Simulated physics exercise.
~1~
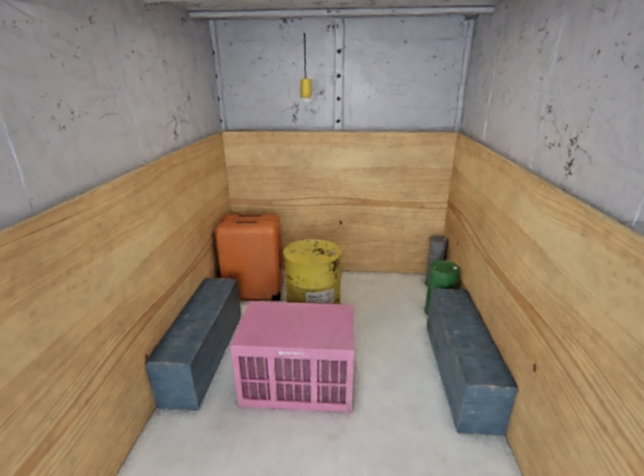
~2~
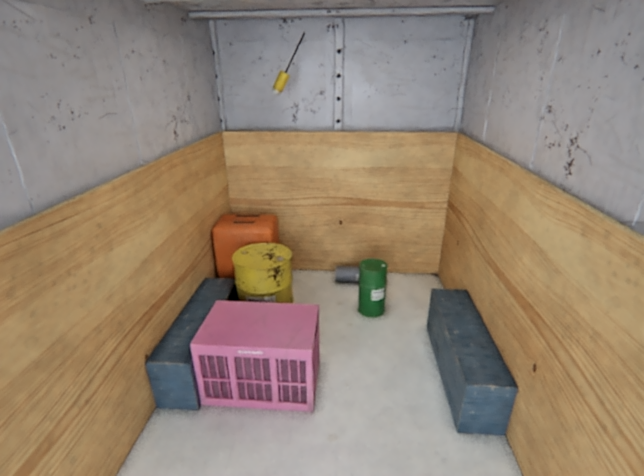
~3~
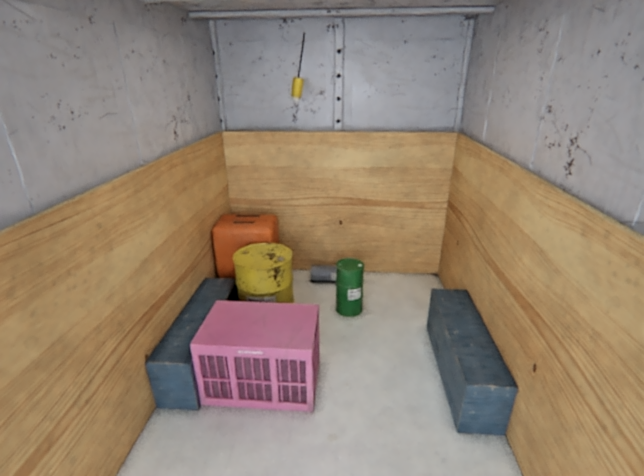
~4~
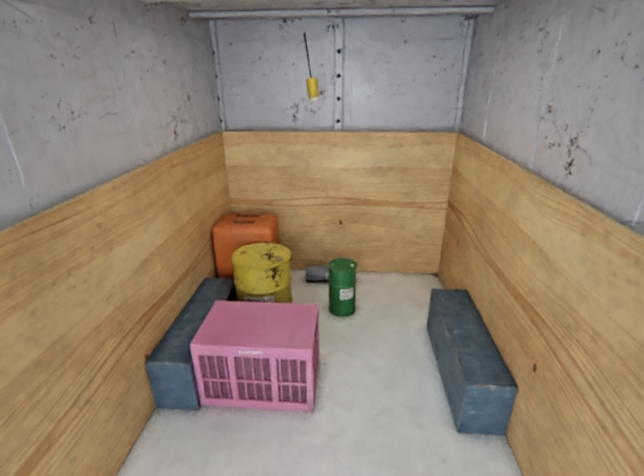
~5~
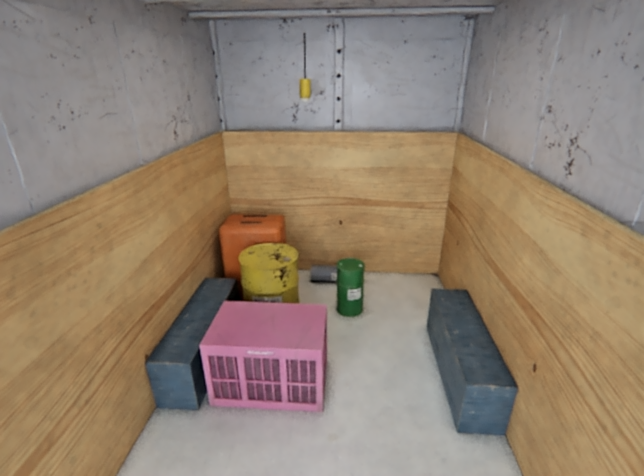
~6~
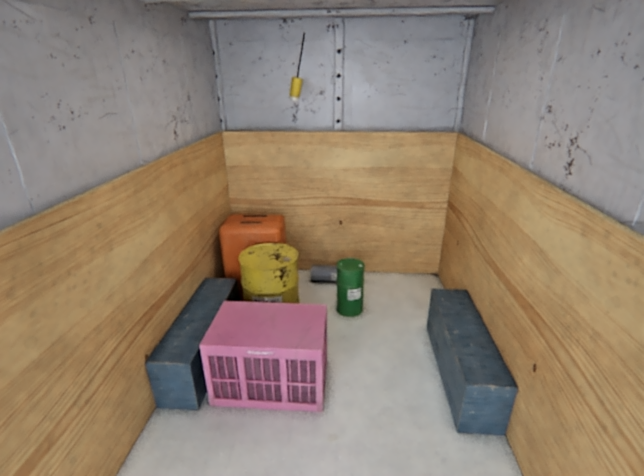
Pink chest, yellow drum and green canister sliding left in a van as a grey canister topples, then all edging back right.
